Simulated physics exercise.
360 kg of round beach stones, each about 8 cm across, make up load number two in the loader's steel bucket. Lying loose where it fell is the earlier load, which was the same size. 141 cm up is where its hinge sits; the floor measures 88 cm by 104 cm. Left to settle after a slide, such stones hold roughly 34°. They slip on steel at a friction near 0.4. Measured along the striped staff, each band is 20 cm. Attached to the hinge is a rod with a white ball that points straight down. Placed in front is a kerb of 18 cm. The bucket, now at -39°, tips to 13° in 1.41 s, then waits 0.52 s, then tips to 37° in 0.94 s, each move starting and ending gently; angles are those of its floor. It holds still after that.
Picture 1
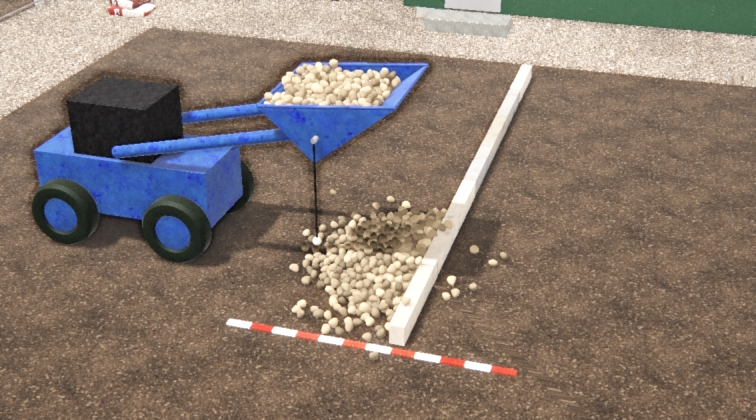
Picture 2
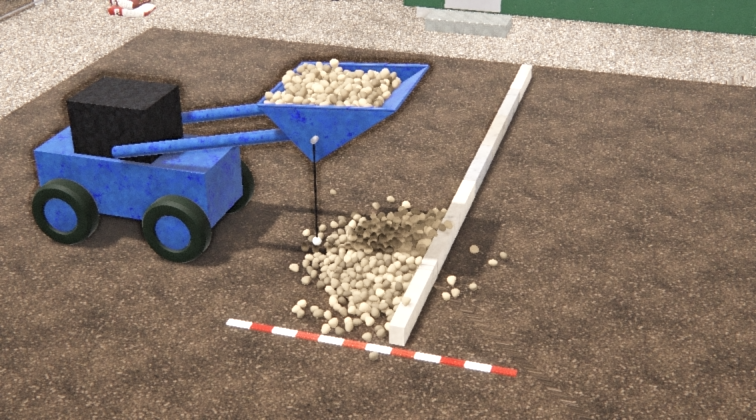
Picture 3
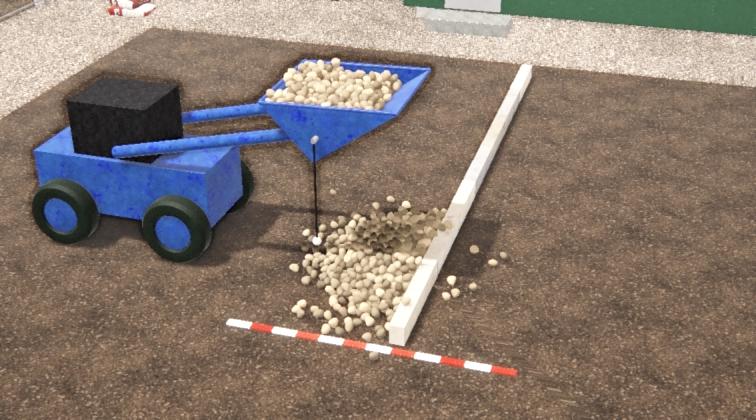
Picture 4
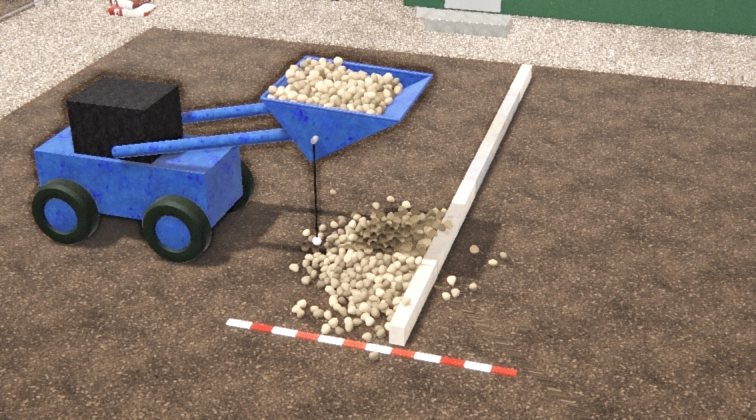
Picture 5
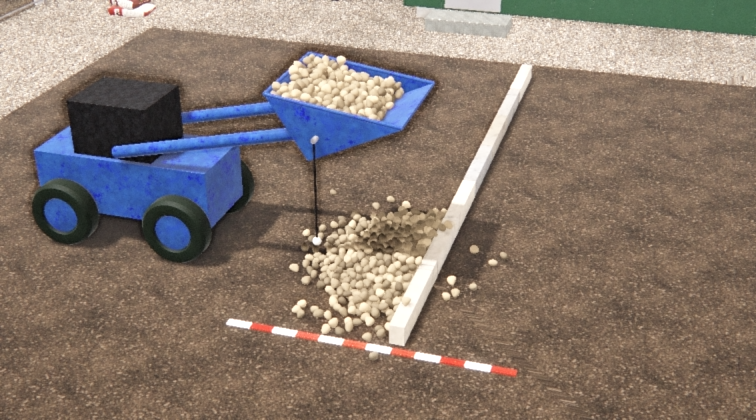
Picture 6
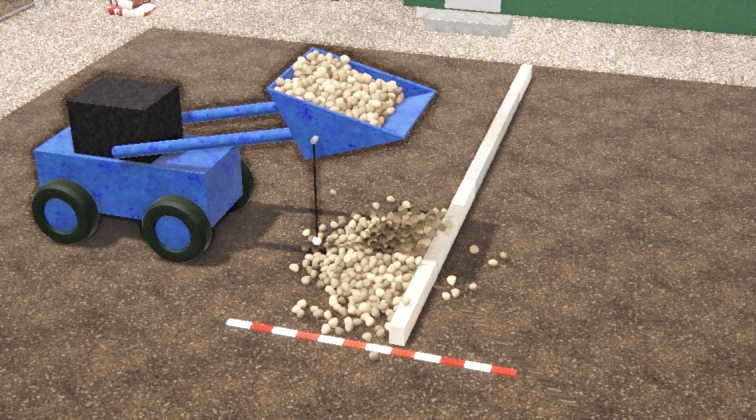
A blue toy-like loader standing still on brown ground, slowly tilting its stone-filled bucket forward above a loose pile beside a pale kerb.
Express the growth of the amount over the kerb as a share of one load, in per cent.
Roughly 83 per cent of a load.
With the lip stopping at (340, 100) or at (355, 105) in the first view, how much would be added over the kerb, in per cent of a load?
First place about 10 %, second about 30 %.
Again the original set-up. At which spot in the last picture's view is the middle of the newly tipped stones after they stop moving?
Around (468, 267).
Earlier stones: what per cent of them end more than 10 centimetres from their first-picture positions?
0 per cent.
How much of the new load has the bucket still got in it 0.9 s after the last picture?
Estimate: 90 % remaining inside, roughly.
Then, 0.5 s after the last picture the floor is at 5°; in per cent of one load, 100 in the bucket, 99 on this side of the kerb, 1 over the kerb; the foremost stones are at (469, 268).
Then, 0.9 s after the last picture the floor is at 13°; in per cent of one load, 92 in the bucket, 107 on this side of the kerb, 1 over the kerb; the foremost stones are at (467, 266).
Then, 2.7 s after the last picture the floor is at 37°; in per cent of one load, 0 in the bucket, 121 on this side of the kerb, 80 over the kerb; the foremost stones are at (632, 295).
Then, 5.3 s after the last picture the floor is at 37°; in per cent of one load, 0 in the bucket, 117 on this side of the kerb, 84 over the kerb; the foremost stones are at (633, 295). Net gain over the kerb, 83.
